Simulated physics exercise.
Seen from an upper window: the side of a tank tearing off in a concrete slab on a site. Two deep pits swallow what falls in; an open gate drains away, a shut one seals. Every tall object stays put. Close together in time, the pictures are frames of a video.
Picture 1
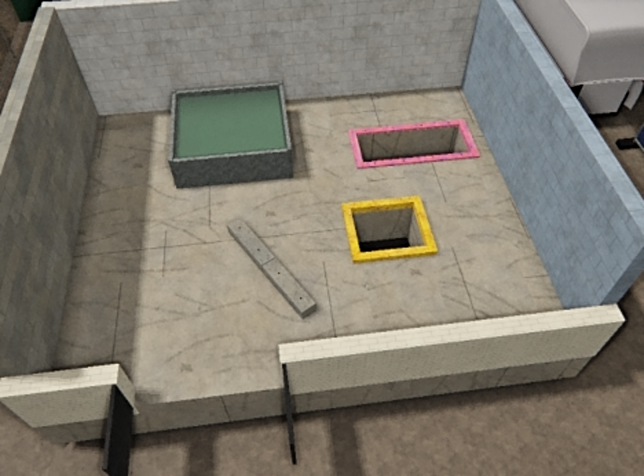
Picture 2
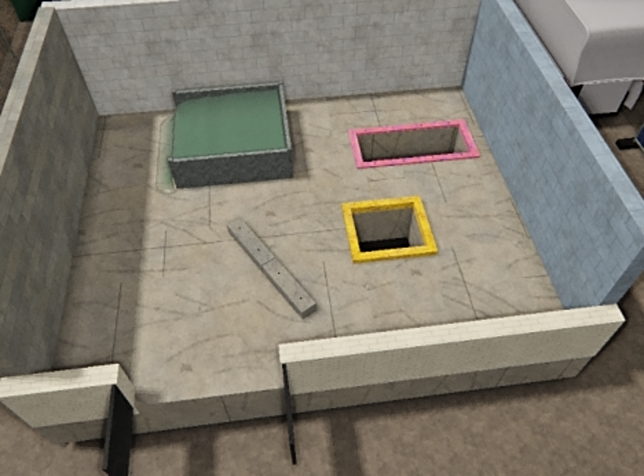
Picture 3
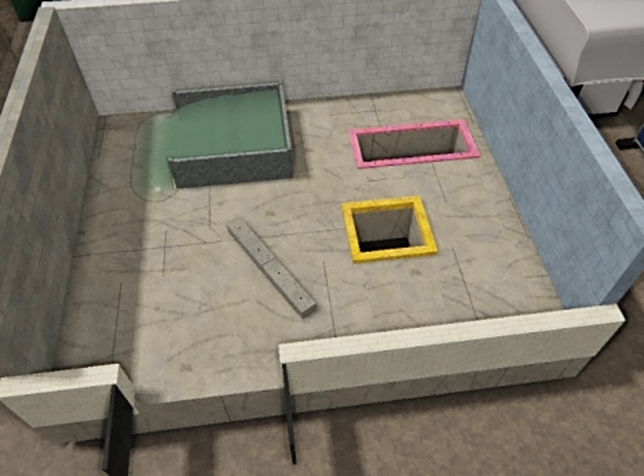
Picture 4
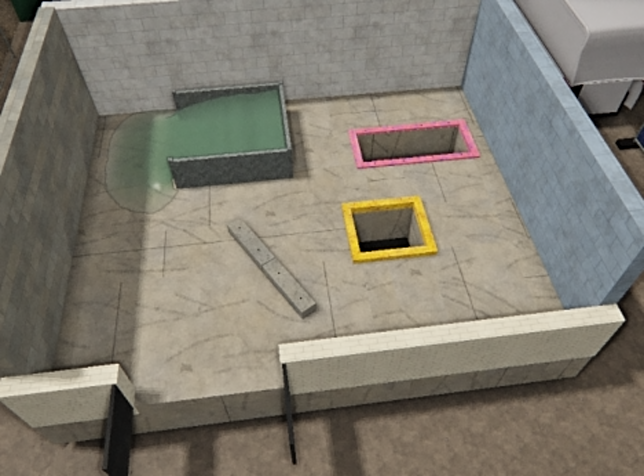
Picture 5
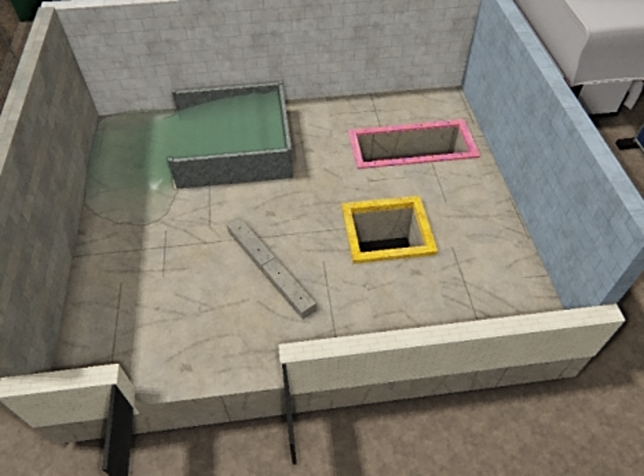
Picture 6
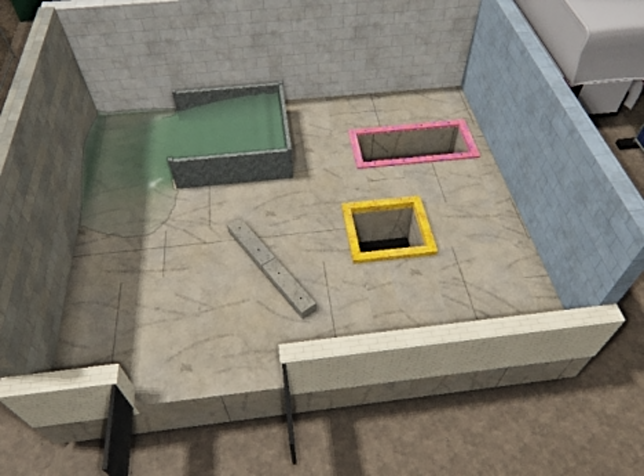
On a concrete slab at a building site, seen from a high window, low walls of grey, blue and cream enclose the floor. A dark grey tank of green water sits at the back left, with pink-rimmed and yellow-rimmed pits to the right and a grey beam lying aslant in the middle. The tank's left side gives way and water pours out leftward, spreading to the grey wall and creeping forward, while the camera stays still.
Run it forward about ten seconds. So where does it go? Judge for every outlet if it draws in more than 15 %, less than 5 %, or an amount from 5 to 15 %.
My call: The gate draws in more than 15 %; the yellow pit draws in less than 5 %; the pink pit draws in less than 5 %.
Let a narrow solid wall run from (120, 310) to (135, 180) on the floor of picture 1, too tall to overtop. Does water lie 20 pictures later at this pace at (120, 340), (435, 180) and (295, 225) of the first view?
Same order as asked - soaked, unsoaked, unsoaked.
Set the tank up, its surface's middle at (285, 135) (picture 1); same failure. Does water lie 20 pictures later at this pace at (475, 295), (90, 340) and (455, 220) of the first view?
Unflooded - soaked - unflooded.
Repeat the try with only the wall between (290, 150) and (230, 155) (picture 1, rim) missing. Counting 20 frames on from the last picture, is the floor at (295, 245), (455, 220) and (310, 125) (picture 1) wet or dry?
Note, points one to three: Reached and soaked / unreached / unreached.
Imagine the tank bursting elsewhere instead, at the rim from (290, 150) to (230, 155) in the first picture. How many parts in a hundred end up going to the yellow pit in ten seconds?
Roughly 4 per cent goes to the yellow pit.
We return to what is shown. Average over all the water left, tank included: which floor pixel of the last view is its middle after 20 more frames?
About (170, 186).
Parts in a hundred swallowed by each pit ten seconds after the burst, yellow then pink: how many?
Close to 0 in a hundred and 0 in a hundred, in that order.
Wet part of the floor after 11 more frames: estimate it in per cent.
It works out to about 20 in a hundred.
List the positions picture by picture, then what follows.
The first picture shows the open tank at (230, 123) is whole and still.
In the second picture, the front is at (173, 192), out from the gap at (179, 143).
In the third picture, water pours out at (180, 145) and has run to (147, 197).
In the fourth picture, the front is at (142, 112), out from the gap at (180, 146).
In the fifth picture, the front is at (85, 197), out from the gap at (180, 146).
In the sixth picture, water pours out at (180, 146) and has run to (81, 222).
A moment on, water covers 15 % of the floor; the gate 0 %, the yellow pit 0 %, the pink pit 0 %.
Next, water covers 20 % of the floor; the gate 0 %, the yellow pit 0 %, the pink pit 0 %.
Then, water covers 45 % of the floor; the gate 2 %, the yellow pit 0 %, the pink pit 0 %.
Later, water covers 60 % of the floor; the gate 14 %, the yellow pit 0 %, the pink pit 0 %.
In the end, water covers 70 % of the floor; the gate 23 %, the yellow pit 0 %, the pink pit 0 %.
